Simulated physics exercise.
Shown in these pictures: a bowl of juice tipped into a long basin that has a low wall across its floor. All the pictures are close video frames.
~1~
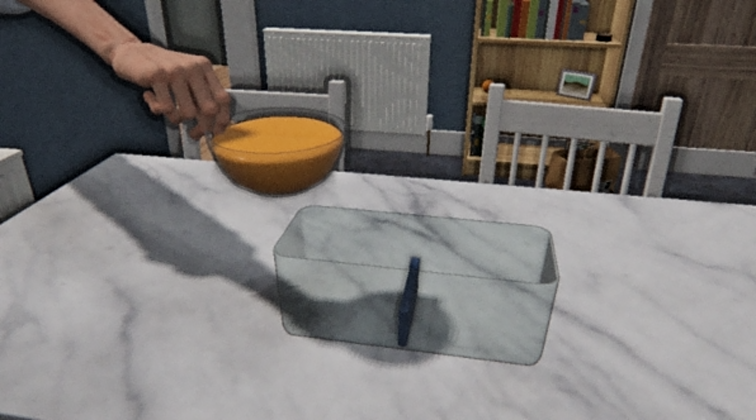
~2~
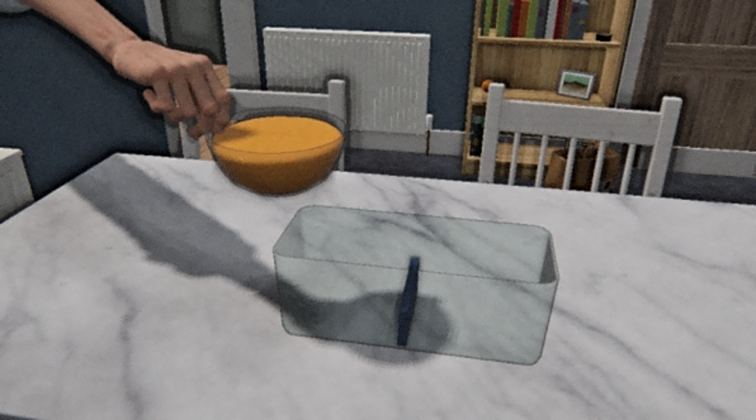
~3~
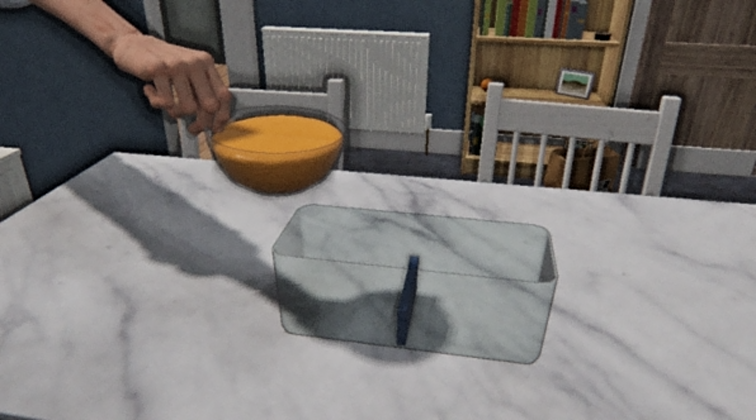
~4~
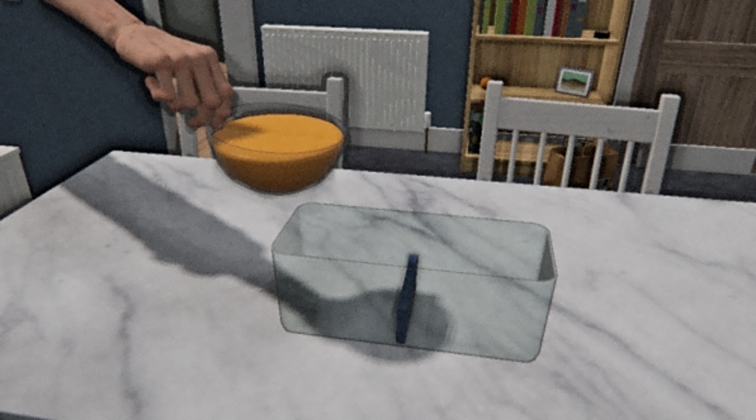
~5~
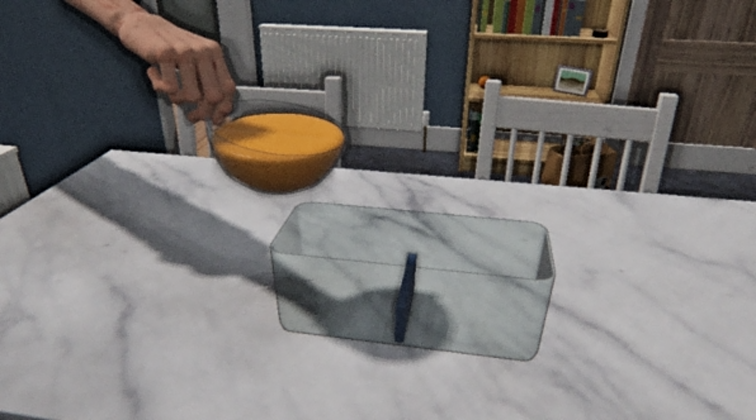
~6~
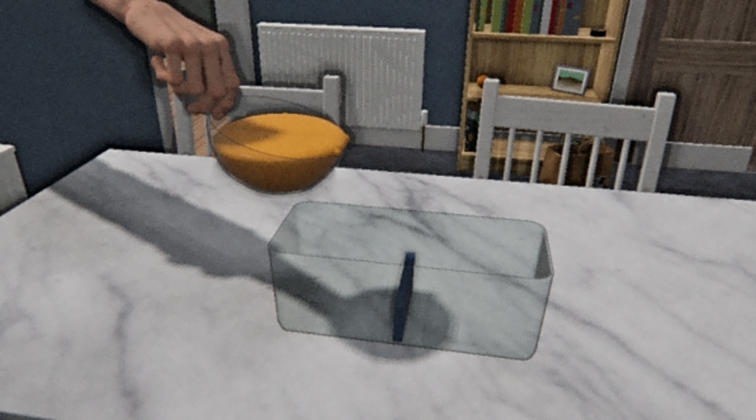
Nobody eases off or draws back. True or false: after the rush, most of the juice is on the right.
False, it is on the left.
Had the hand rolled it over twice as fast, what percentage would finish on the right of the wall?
Result: Roughly 15 %.
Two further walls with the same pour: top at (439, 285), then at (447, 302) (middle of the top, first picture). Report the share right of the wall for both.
About 5 per cent on the first try, and 20 per cent on the second.
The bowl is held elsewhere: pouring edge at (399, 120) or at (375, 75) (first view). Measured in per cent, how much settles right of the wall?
Close to 85 in a hundred, then close to 75 in a hundred.
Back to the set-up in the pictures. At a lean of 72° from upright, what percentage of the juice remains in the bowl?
25 %.
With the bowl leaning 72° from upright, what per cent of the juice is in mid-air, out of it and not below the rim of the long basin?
Something like 25 per cent of it.
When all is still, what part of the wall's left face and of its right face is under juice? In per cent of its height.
Left side 70 percent, right side 10 percent.
A moment on, the tilt is 72° and 25 per cent is still to pour, 40 is left of the wall and 12 right of it.
Next, the tilt is 109° and 0 per cent is still to pour, 85 is left of the wall and 14 right of it.
Then the tilt is 119° and 0 per cent is still to pour, 85 is left of the wall and 15 right of it.
Later the tilt is 119° and 0 per cent is still to pour, 85 is left of the wall and 15 right of it.
In the end 85 per cent lies left of the wall, 15 right of it and 1 outside.
